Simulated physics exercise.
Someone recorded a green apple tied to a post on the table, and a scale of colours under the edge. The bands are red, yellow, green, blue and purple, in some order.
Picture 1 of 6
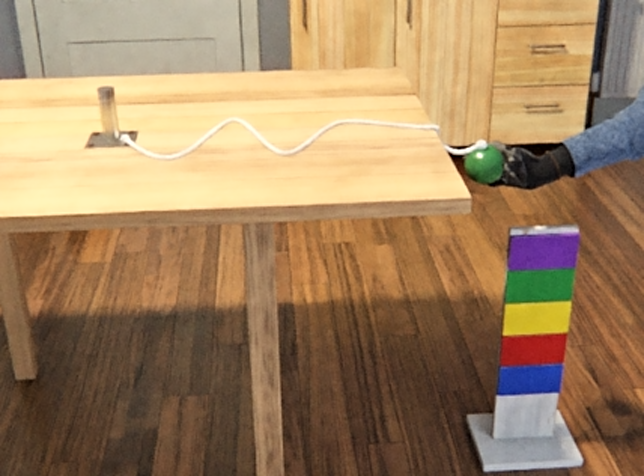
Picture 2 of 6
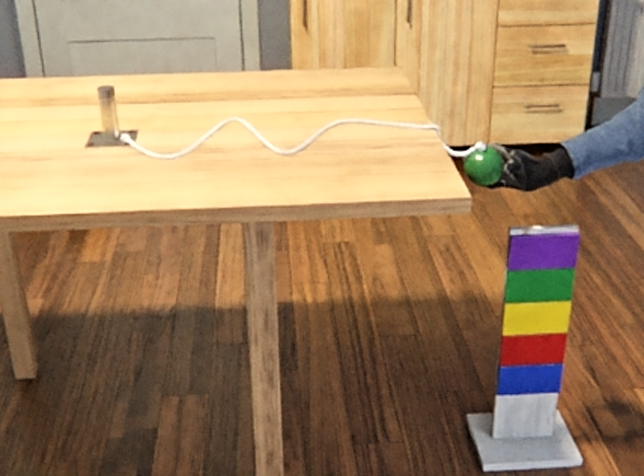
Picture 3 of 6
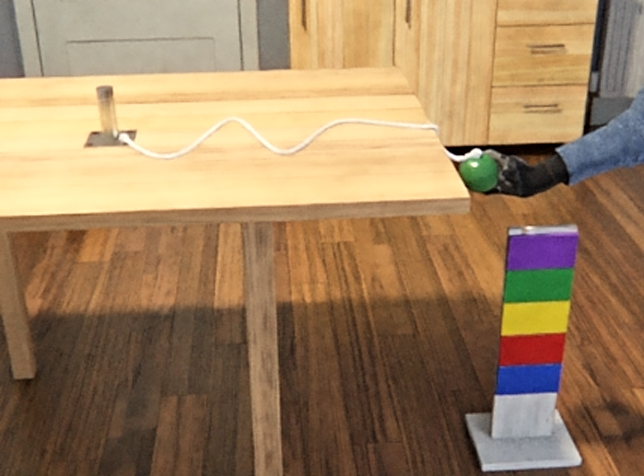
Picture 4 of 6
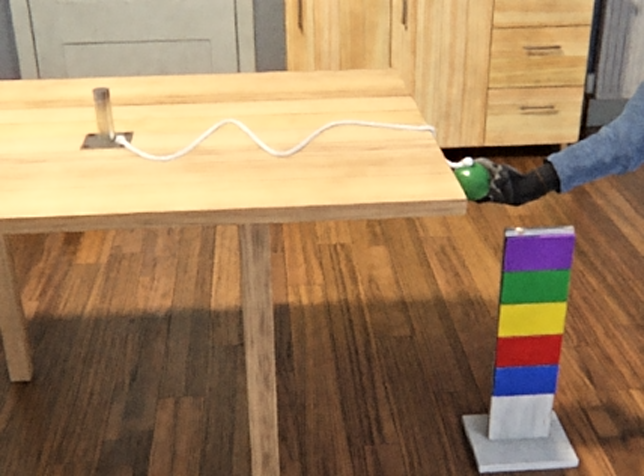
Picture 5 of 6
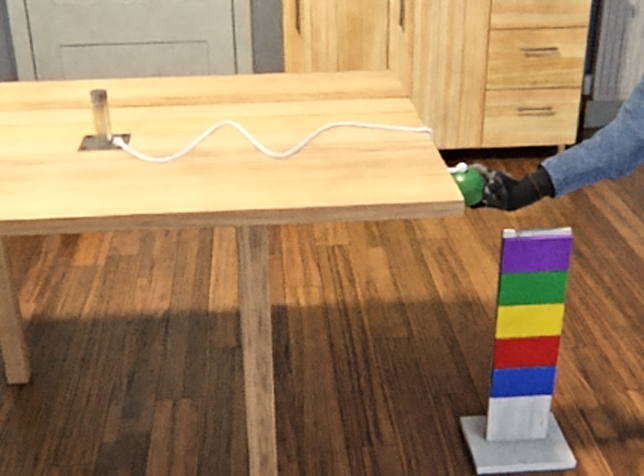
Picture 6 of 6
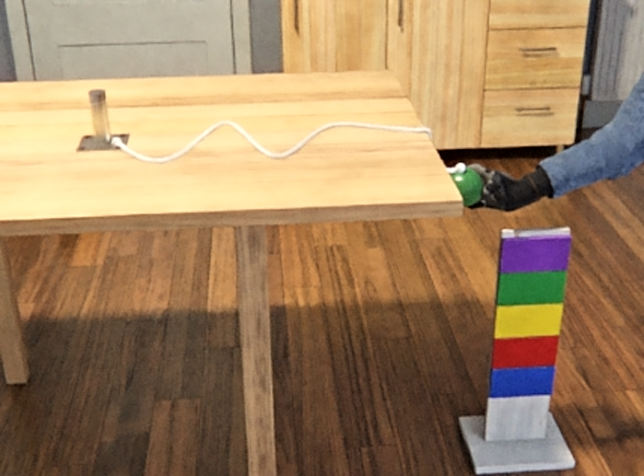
Beside the right edge of a wooden table, a black-gloved hand held a green apple tied to a slack white cord above a coloured scale, then lowered it slightly and kept it nearly still.
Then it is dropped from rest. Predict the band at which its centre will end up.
I predict the blue band.
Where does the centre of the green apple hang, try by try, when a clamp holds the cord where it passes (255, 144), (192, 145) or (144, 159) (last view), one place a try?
(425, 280), (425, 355), (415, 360).
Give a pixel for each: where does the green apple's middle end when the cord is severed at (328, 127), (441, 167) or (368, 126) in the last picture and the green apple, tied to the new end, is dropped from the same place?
About (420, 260), then (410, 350), then (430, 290).
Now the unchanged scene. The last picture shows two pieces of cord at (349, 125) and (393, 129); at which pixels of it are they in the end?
Result - first point (421, 257), second point (418, 295).
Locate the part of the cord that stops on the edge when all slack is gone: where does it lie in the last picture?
It is around (269, 155).
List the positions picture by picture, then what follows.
The first picture shows green apple (484, 164); purple (544, 253); green (541, 287); yellow (537, 319); red (534, 351); blue (531, 381).
The second picture shows green apple (484, 166); cord through (151, 155) (212, 132) (259, 136) (313, 138) (389, 124).
The third picture shows green apple (479, 173).
The fourth picture shows green apple (471, 182); cord through (146, 156) (208, 134) (254, 138) (309, 140) (384, 126).
The fifth picture shows green apple (465, 187).
The sixth picture shows green apple (464, 187); cord through (142, 158) (204, 136) (251, 140) (305, 142) (380, 128).
Soon after, apple near (396, 361); level with red.
After that, apple near (429, 395); level with blue.
In the end, apple near (413, 389); level with blue. The cord holds its middle at blue.
